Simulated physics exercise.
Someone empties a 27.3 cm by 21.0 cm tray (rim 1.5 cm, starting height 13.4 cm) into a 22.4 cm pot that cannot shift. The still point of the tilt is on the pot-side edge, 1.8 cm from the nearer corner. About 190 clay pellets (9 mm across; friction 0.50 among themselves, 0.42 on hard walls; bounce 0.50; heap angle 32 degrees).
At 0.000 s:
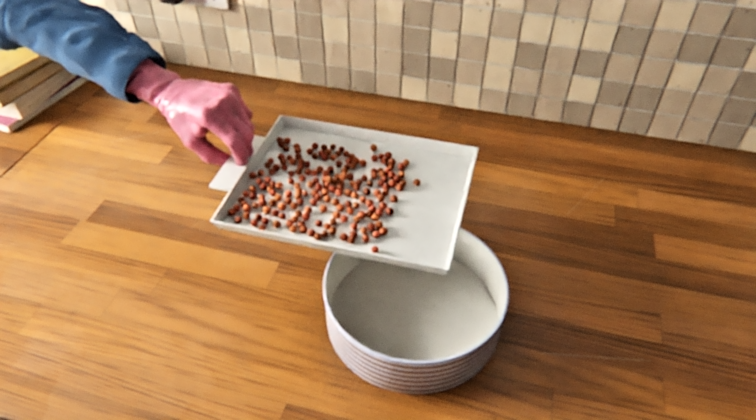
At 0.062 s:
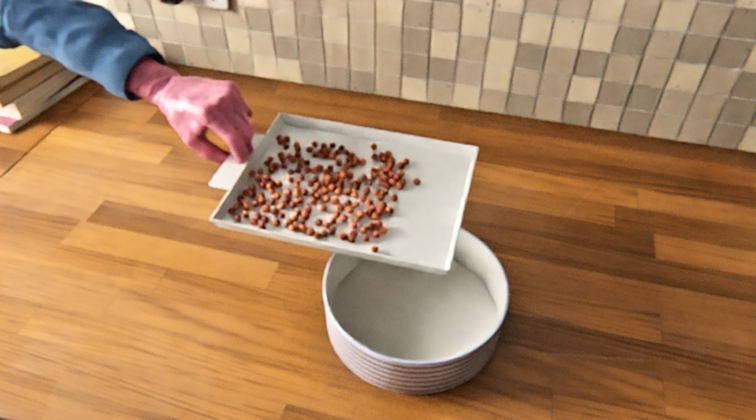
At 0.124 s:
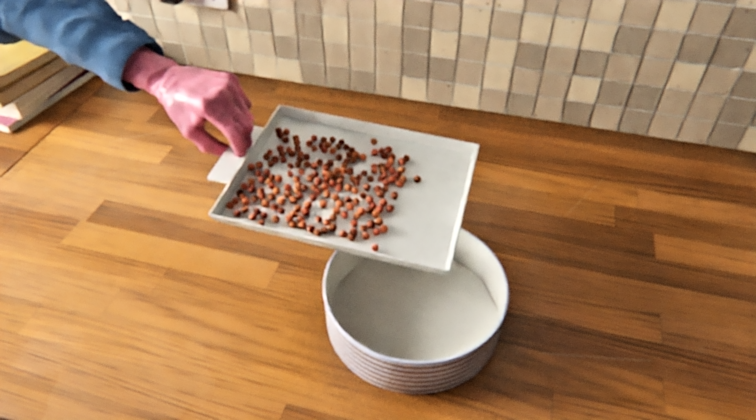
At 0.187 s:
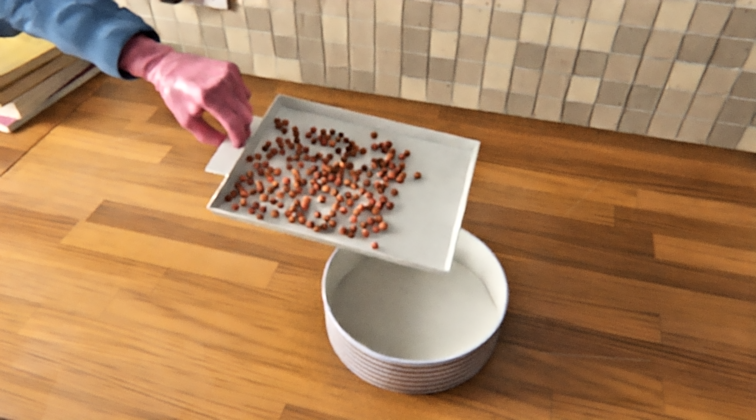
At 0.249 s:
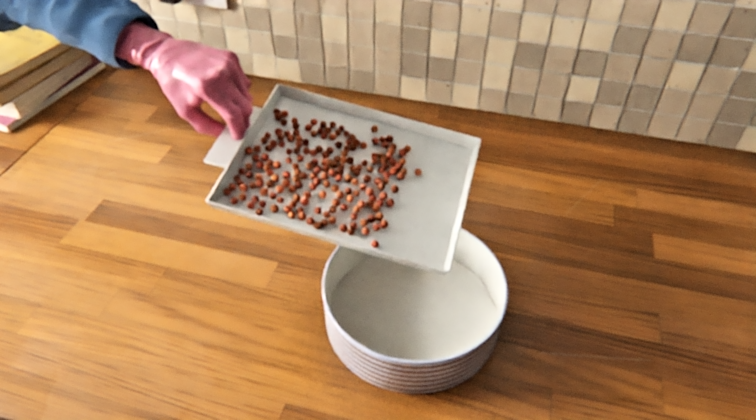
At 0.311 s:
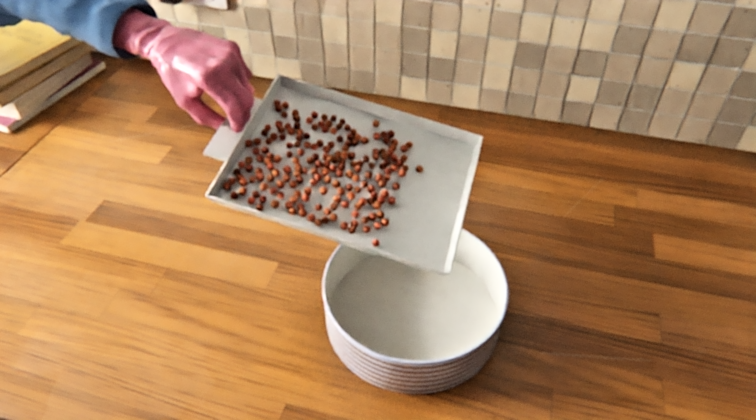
On a wooden worktop, a pink hand slowly tilting a pale tray of reddish-brown pellets by raising its left side above a round pot.
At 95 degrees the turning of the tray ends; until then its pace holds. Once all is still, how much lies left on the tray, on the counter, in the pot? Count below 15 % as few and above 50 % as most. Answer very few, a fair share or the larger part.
Left on the tray: Very few; on the counter: Very few; in the pot: The larger part.
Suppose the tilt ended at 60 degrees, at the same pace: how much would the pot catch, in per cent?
In that case some 5 per cent.
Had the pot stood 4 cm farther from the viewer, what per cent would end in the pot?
In that case some 50 per cent.
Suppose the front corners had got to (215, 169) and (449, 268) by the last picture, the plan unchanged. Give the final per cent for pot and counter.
Pot 70, counter 30.
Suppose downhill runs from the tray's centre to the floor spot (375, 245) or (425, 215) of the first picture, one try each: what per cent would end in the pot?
Some 80 and 75 per cent.
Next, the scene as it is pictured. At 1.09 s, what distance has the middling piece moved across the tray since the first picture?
Some 12 cm.
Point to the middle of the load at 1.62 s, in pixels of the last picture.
At about (441, 232).
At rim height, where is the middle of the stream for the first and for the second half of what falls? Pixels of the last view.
At about (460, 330), then at (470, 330).
After 1.09 s, tilt 51 degrees; the tray holds 100 %, the pot 0 %.
Then, at 1.62 s, tilt 77 degrees; the tray holds 95 %, the pot 5 %.
After 2.20 s, tilt 95 degrees; the tray holds 0 %, the pot 95 %.
By 2.7 s all is still; tray 0 %, counter 5 %, pot 95 %.
